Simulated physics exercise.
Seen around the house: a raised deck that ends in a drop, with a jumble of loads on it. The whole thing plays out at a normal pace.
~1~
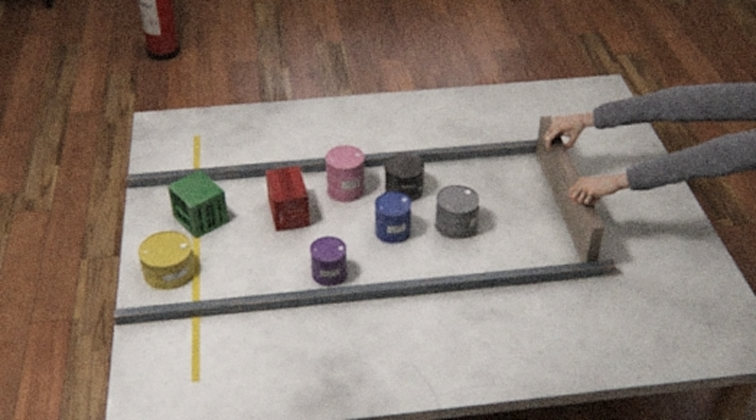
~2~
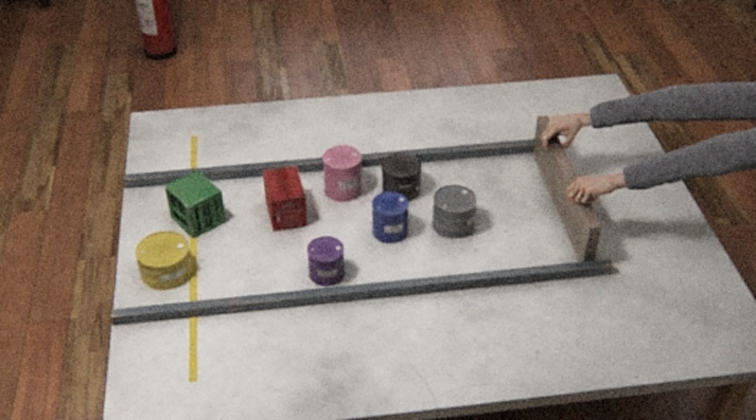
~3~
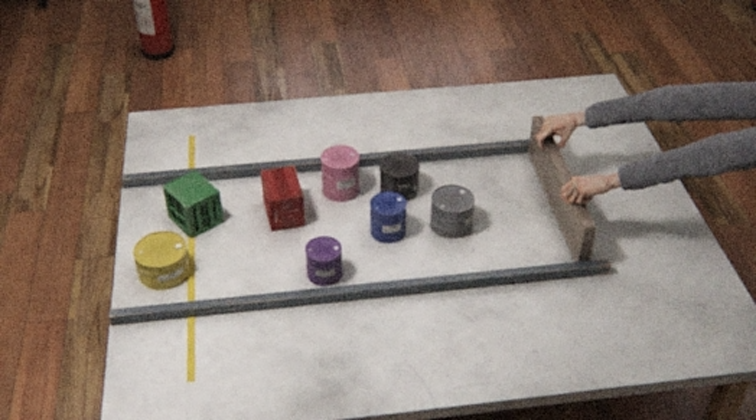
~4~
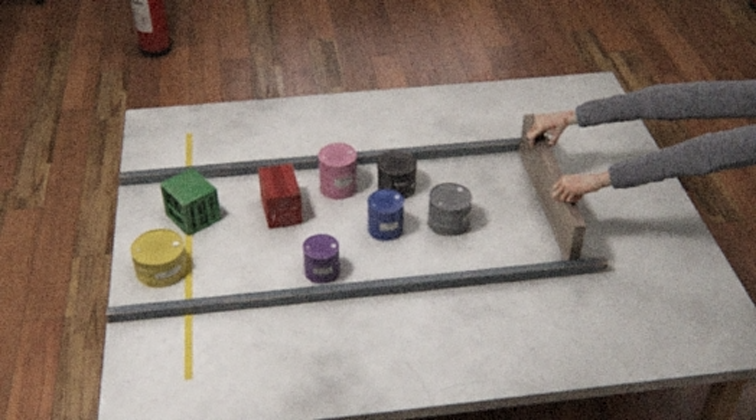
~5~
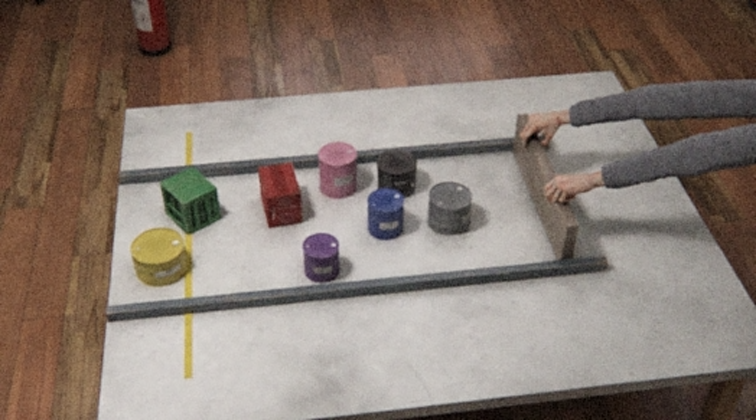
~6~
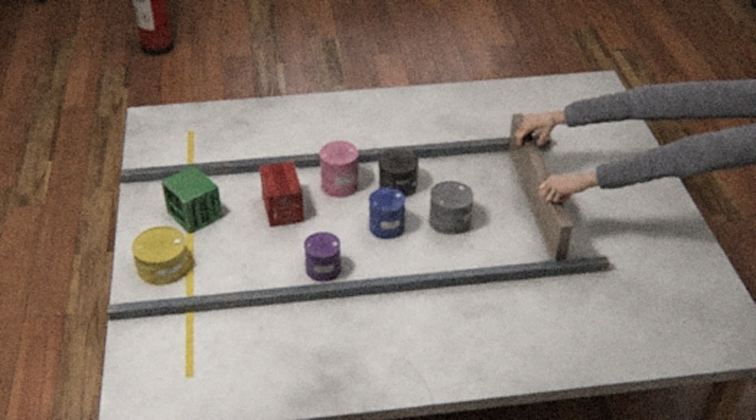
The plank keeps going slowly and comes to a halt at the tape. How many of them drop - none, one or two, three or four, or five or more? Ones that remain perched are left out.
It will most likely knock one or two off.
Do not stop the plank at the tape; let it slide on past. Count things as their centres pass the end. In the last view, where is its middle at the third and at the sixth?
The first puts it near (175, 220), the next near (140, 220).
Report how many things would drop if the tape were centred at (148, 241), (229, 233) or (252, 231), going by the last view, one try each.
4, 0, 0.
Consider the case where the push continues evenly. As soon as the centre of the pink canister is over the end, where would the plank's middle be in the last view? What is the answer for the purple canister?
(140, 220) and (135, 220), more or less.
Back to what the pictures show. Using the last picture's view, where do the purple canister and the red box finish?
First object: (170, 271); second object: (132, 214).
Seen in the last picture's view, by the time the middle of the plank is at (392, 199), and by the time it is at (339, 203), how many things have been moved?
First 4 and then 5.
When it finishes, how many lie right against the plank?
Number in contact with it: 3.
Early on, none off yet; yellow canister at rest near (161, 256); green crate at rest near (192, 200); red box at rest near (282, 194).
A while later, none off yet; yellow canister at rest near (161, 256); green crate at rest near (192, 200); red box travelled a little near (265, 196).
Further along, none off yet; yellow canister travelled a little near (152, 258); green crate travelled about its own width near (158, 208); red box travelled about its own width near (203, 207).
Finally, the number that fall off is one or two; lost, green crate and yellow canister.
